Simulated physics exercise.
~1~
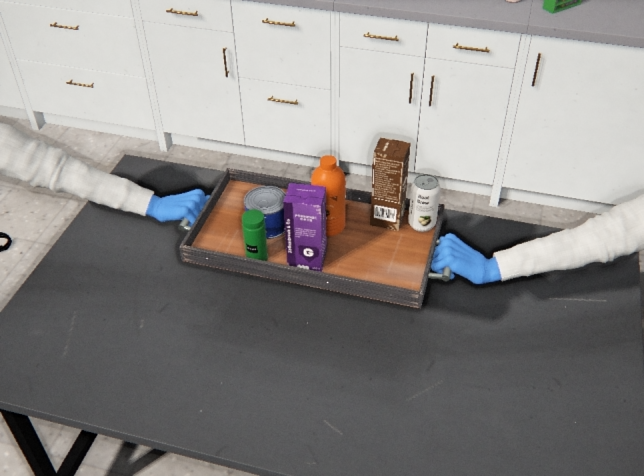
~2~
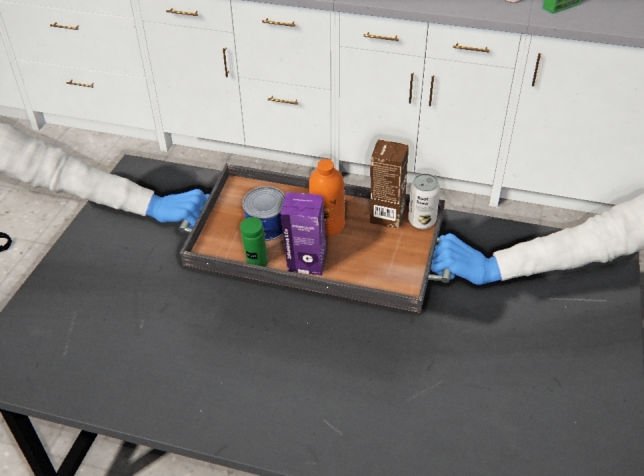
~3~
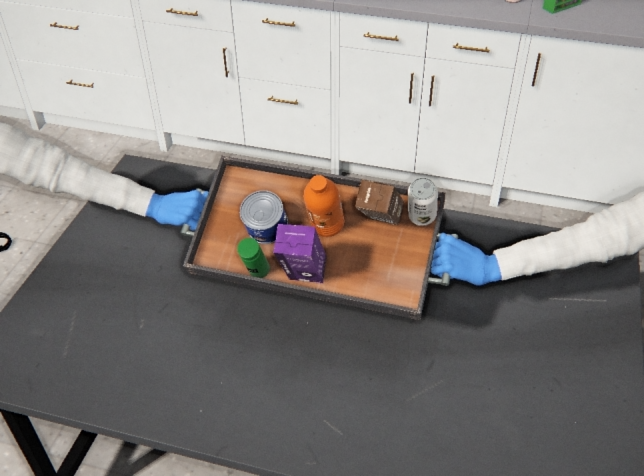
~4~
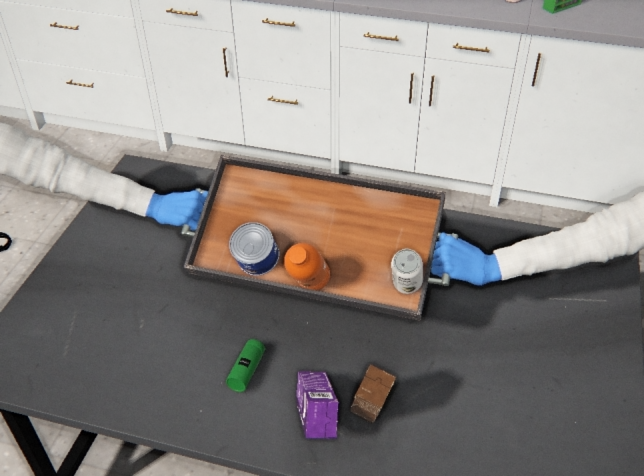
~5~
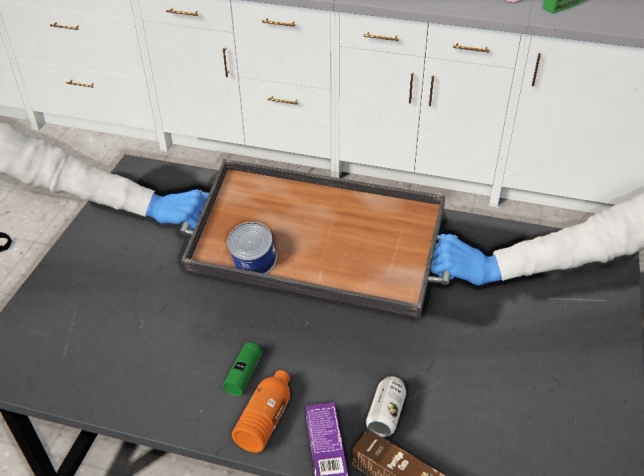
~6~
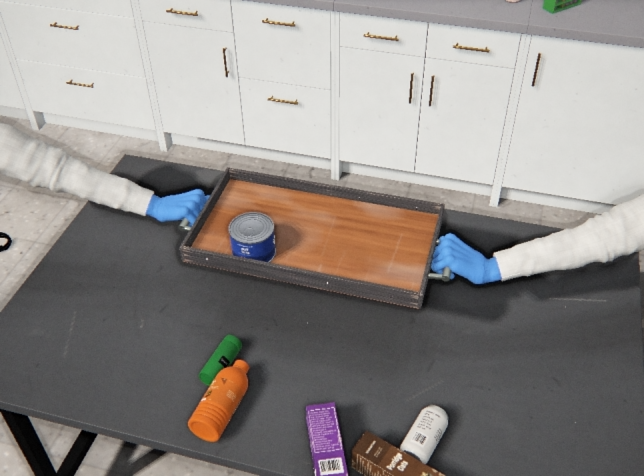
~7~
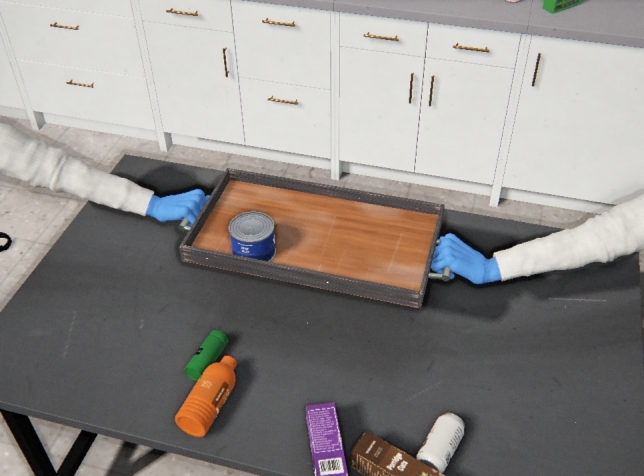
A wooden tray with dark rims, held at both ends by blue-gloved hands above a dark table, carries a green shaker, a purple carton, a blue tub, an orange bottle, a brown carton and a white can. The hands tip its near edge down, and the upright items begin to lean. The green shaker and both cartons tumble onto the table, while the bottle and can slide toward the near rim. Those two then drop as well, leaving only the tub. As the tray levels, the bottle and shaker roll left and the can rolls right. The tub stays upright near the front rim, and five items lie on the table.
